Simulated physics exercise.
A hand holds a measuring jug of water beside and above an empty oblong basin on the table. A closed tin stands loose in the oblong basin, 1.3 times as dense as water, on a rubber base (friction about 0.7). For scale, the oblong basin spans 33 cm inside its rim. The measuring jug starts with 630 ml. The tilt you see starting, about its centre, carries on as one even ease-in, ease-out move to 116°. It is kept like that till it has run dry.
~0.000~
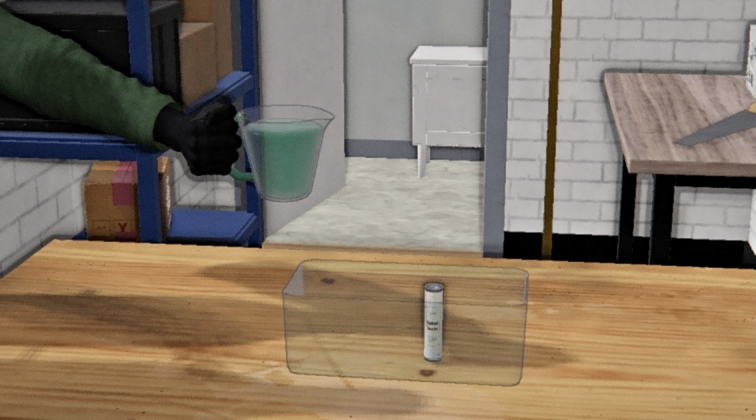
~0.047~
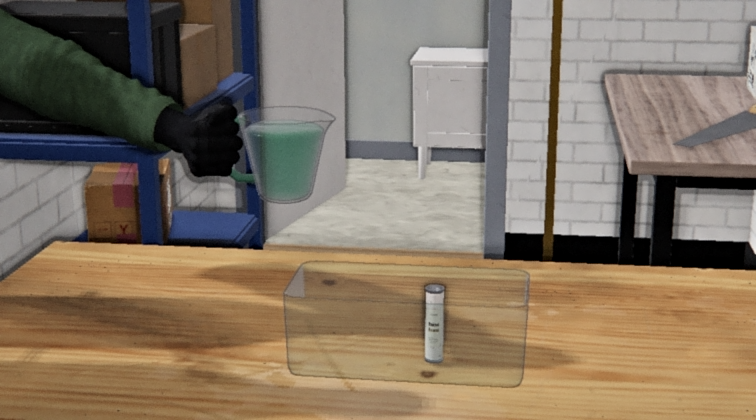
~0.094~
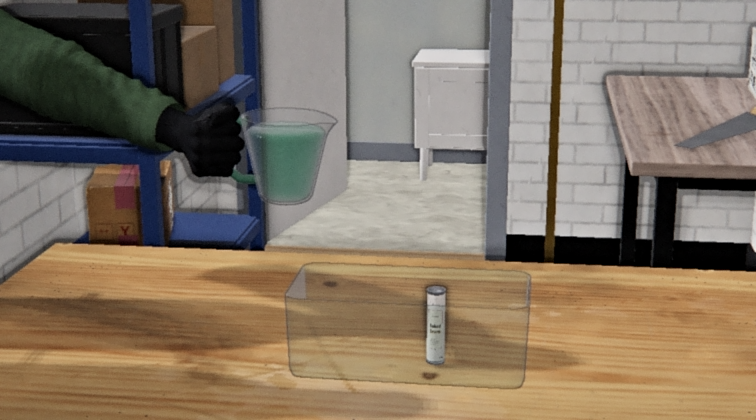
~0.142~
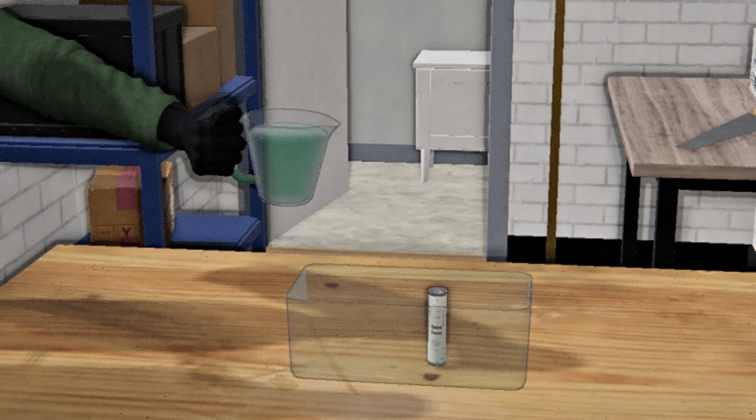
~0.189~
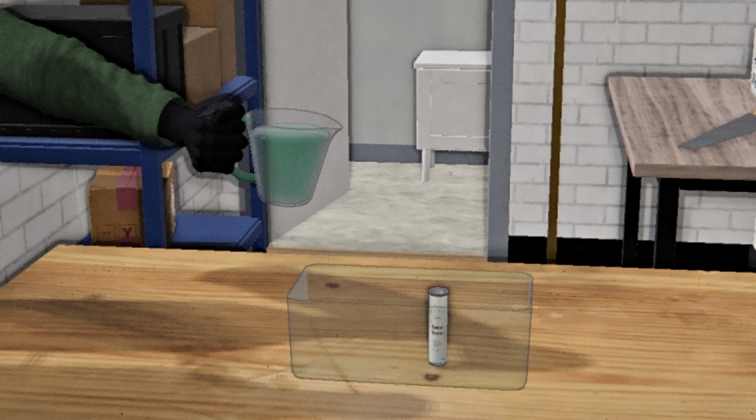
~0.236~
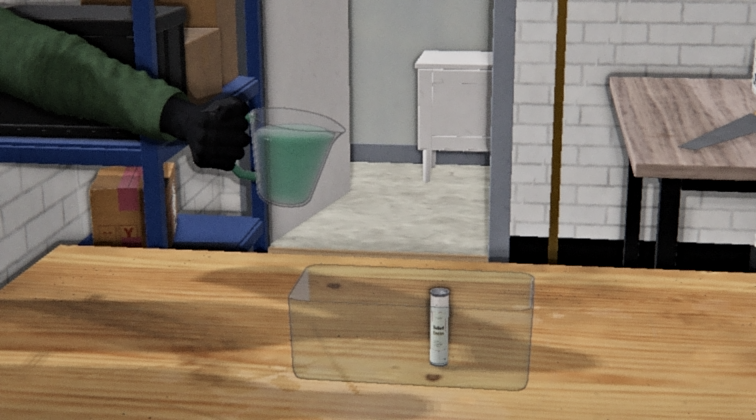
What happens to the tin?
The tin keeps standing.
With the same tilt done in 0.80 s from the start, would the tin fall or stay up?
The tin stays up.
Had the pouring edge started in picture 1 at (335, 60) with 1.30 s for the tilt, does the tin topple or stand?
Then it goes over.
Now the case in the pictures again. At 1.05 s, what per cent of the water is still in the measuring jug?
Some 9 per cent.
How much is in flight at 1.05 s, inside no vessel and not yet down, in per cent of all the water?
About 18 per cent.
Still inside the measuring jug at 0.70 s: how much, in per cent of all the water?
Near 70 in a hundred.
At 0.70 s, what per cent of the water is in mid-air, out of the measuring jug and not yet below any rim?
Near 24 in a hundred.
After 0.70 s the tilt is 66° and 70 per cent is still to pour; the tin stands where it began.
After 1.05 s the tilt is 106° and 9 per cent is still to pour; the tin stands where it began.
After 1.41 s the tilt is 116° and 0 per cent is still to pour; the tin stands where it began.
After 1.80 s the tilt is 116° and 0 per cent is still to pour; the tin stands where it began.
In the end the tin stands where it began.
